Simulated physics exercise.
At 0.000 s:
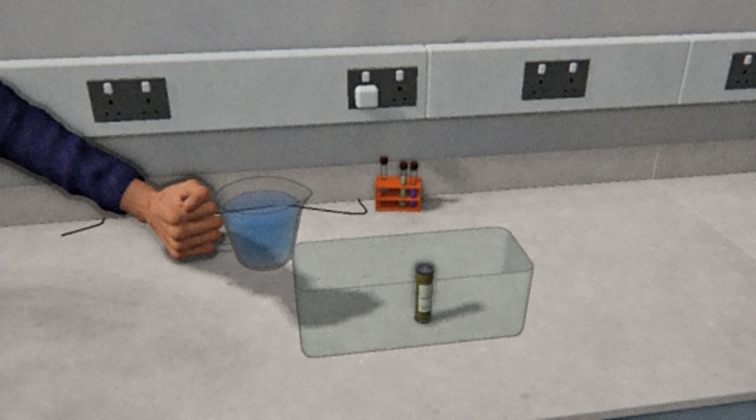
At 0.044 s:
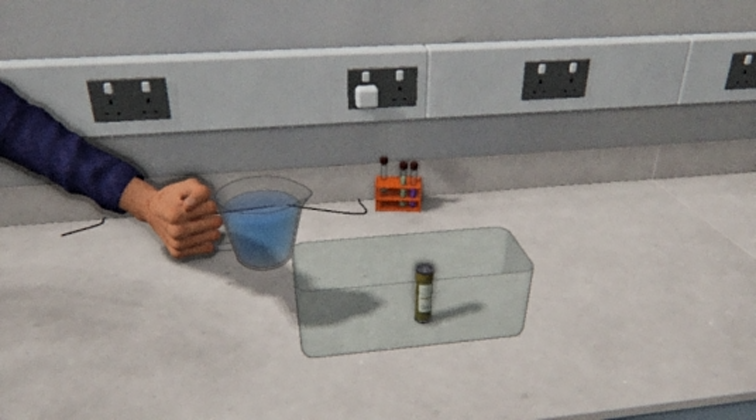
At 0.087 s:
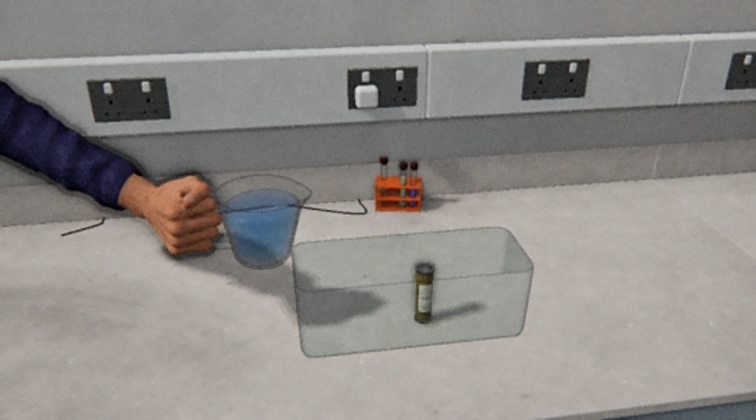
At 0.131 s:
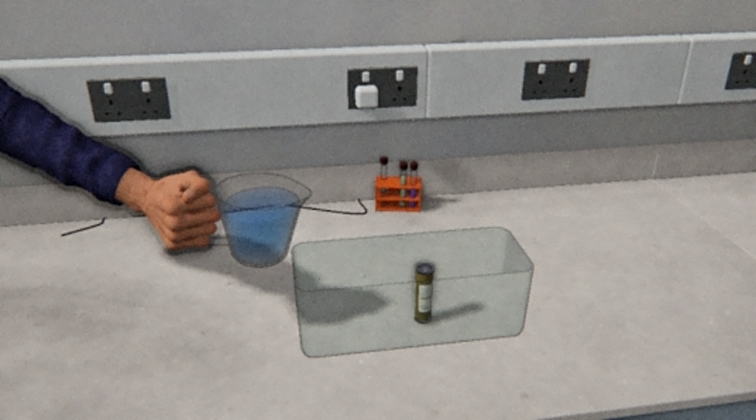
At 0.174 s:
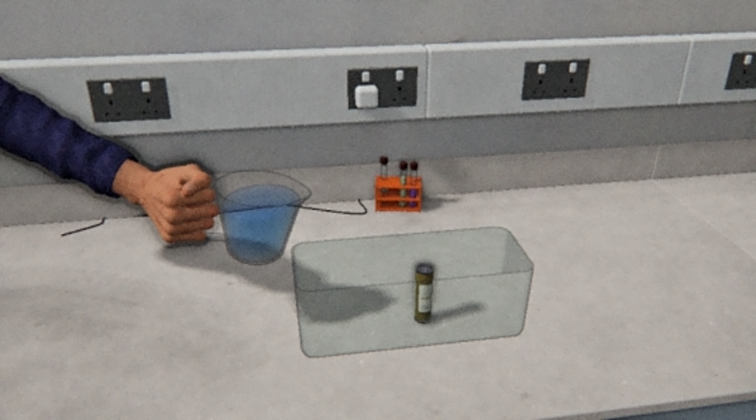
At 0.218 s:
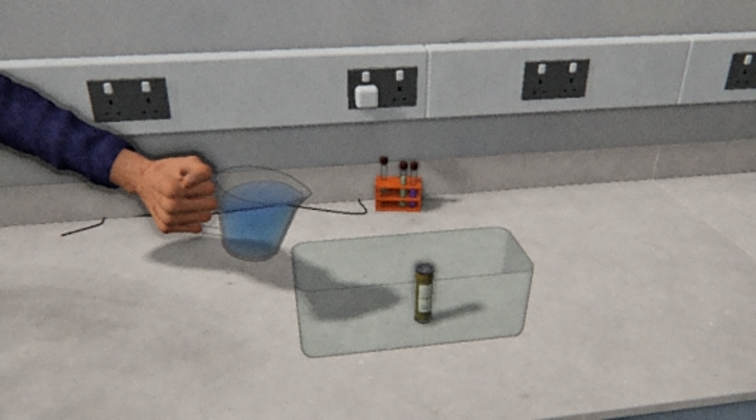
On a pale counter beneath wall sockets, a hand held a flared jug of blue water beside a clear oblong basin with a small tin inside, then slowly tilted the jug slightly to the right.
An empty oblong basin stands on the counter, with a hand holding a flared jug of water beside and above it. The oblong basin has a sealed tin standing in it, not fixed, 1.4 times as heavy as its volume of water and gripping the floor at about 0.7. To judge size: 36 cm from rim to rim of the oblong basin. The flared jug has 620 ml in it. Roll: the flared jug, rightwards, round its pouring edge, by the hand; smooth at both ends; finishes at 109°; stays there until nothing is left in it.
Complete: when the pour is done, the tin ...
... remains on its base.
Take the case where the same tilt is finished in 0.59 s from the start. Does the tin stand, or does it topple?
Outcome - the tin stays erect.
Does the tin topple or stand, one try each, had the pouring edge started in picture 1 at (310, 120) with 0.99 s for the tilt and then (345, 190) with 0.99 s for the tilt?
Try 1: Tipped over; try 2: Tipped over.
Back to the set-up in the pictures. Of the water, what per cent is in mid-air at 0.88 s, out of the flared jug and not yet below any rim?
Near 28 percent.
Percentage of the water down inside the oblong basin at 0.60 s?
Estimate - around 5 in a hundred parts.
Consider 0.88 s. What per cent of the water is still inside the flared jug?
8 per cent or thereabouts.
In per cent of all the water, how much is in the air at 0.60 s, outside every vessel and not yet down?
Some 26 % is the figure.
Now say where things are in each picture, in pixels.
In the first picture, it leans 0°; its right rim is at (312, 192); the water meets the walls at (222, 207) and (301, 201); the oblong basin's rim runs from (294, 268) to (520, 248); the tin's top is at (425, 271).
In the second picture, it leans 1°; its right rim is at (312, 192); the water meets the walls at (221, 207) and (301, 200).
In the third picture, it leans 2°; its right rim is at (312, 192); the water meets the walls at (221, 206) and (301, 199).
In the fourth picture, it leans 5°; its right rim is at (312, 192); the water meets the walls at (221, 204) and (301, 197).
In the fifth picture, it leans 8°; its right rim is at (312, 192); the water meets the walls at (220, 202) and (301, 195).
In the sixth picture, it leans 13°; its right rim is at (312, 192); the water meets the walls at (220, 198) and (302, 193).
By 0.60 s the tilt is 72° and 69 per cent is still to pour; the tin stands where it began.
By 0.88 s the tilt is 106° and 8 per cent is still to pour; the tin stands where it began.
By 1.17 s the tilt is 109° and 0 per cent is still to pour; the tin stands where it began.
By 1.49 s the tilt is 109° and 0 per cent is still to pour; the tin stands where it began.
At rest the tin stands where it began.
